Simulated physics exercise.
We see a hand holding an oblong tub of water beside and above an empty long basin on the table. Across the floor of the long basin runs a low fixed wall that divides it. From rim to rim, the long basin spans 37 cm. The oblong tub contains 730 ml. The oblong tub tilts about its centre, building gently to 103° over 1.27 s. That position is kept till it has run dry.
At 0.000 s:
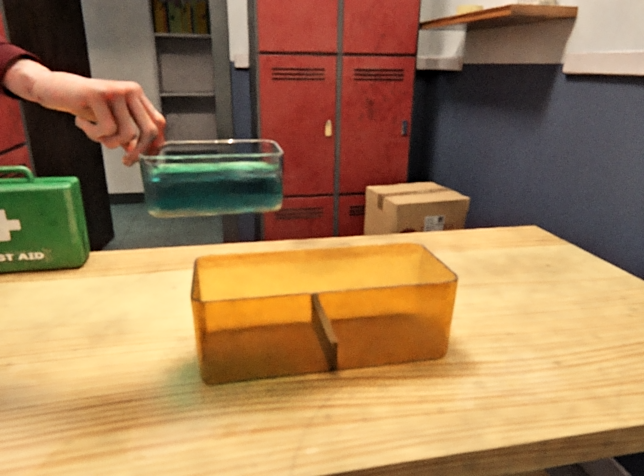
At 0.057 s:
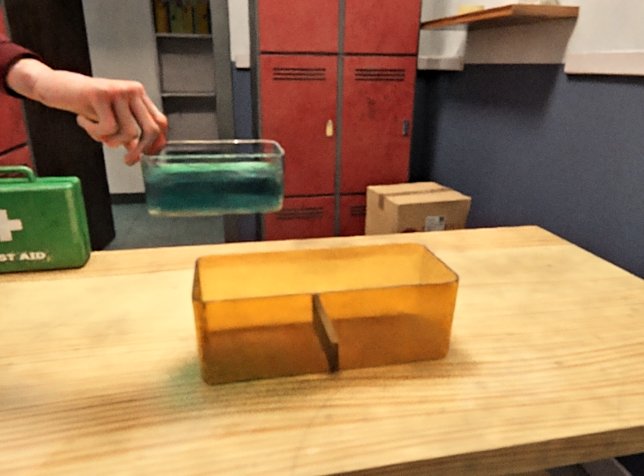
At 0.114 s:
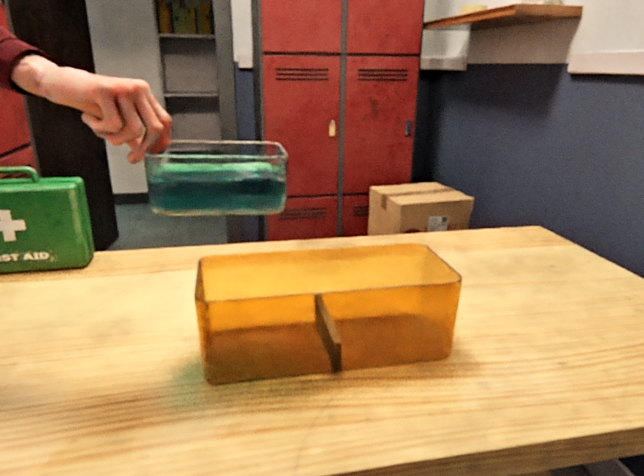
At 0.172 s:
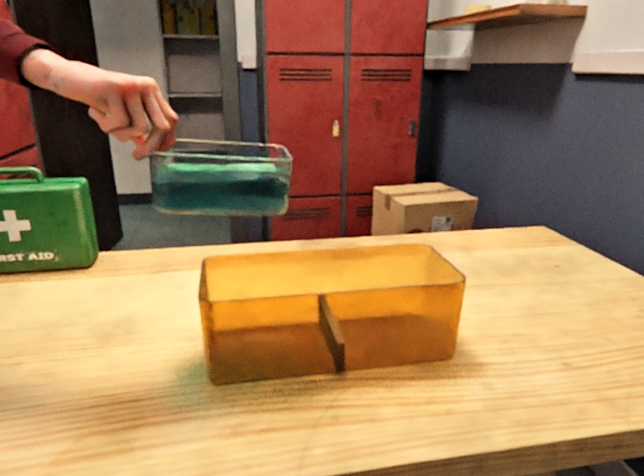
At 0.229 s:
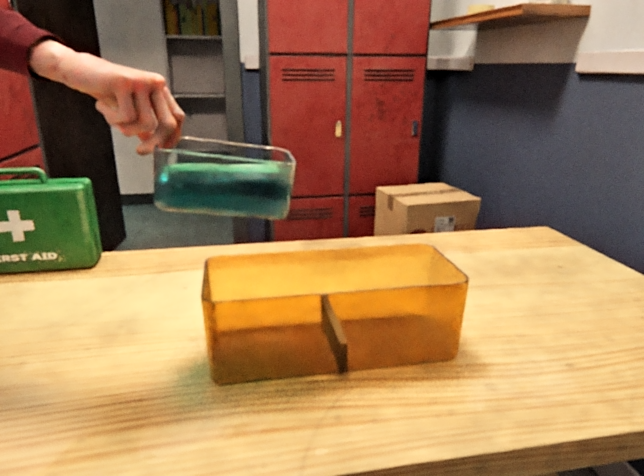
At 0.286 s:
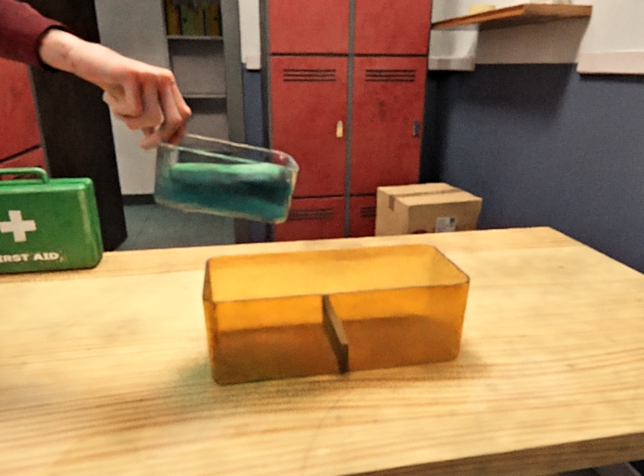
A hand reaching in from the left holds a clear oblong tub of blue-green water above a pale wooden table, seen from the front and slightly above in a room with red lockers. Below it sits an empty amber basin with a dark divider, a green first aid case at left and a cardboard box behind. The tub gradually tilts, its right side dipping, while the view shifts very slightly.
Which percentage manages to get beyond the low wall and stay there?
Beyond the low wall, roughly 48 per cent stays.
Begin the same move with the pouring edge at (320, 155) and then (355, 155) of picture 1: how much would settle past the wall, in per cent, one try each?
Roughly 80 per cent the first time and 95 per cent the second.
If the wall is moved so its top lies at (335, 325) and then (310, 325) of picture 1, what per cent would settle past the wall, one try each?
The first gives near 30 per cent and the second near 60 per cent.
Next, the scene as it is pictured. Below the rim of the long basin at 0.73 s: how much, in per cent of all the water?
Some 14 per cent.
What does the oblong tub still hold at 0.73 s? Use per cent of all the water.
At that time about 50 in a hundred parts are still held.
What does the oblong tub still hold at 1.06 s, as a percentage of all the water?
I reckon near 12 per cent still sits there.
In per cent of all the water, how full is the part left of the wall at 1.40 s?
50 %.
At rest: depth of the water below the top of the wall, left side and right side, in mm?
Some 32 mm on the left and 32 mm on the right.
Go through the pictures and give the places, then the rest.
In the first frame, it leans 0°; its right rim is at (278, 148); the water meets the walls at (150, 172) and (276, 169); the long basin's rim runs from (193, 278) to (439, 260); the wall's top is at (323, 317).
In the second frame, it leans 1°; its right rim is at (279, 149); the water meets the walls at (152, 172) and (277, 169).
In the third frame, it leans 2°; its right rim is at (283, 151); the water meets the walls at (154, 172) and (280, 169).
In the fourth frame, it leans 5°; its right rim is at (287, 154); the water meets the walls at (158, 172) and (284, 171).
In the fifth frame, it leans 8°; its right rim is at (291, 158); the water meets the walls at (162, 172) and (287, 172).
In the sixth frame, it leans 12°; its right rim is at (294, 163); the water meets the walls at (162, 172) and (289, 173).
Then, 0.73 s in, the tilt is 64° and 50 per cent is still to pour, 5 is left of the wall and 10 right of it.
Then, 1.06 s in, the tilt is 96° and 12 per cent is still to pour, 32 is left of the wall and 48 right of it.
Then, 1.40 s in, the tilt is 103° and 1 per cent is still to pour, 49 is left of the wall and 48 right of it.
Then, 1.77 s in, the tilt is 103° and 0 per cent is still to pour, 51 is left of the wall and 48 right of it.
Finally, 51 per cent lies left of the wall, 48 right of it and 1 outside.
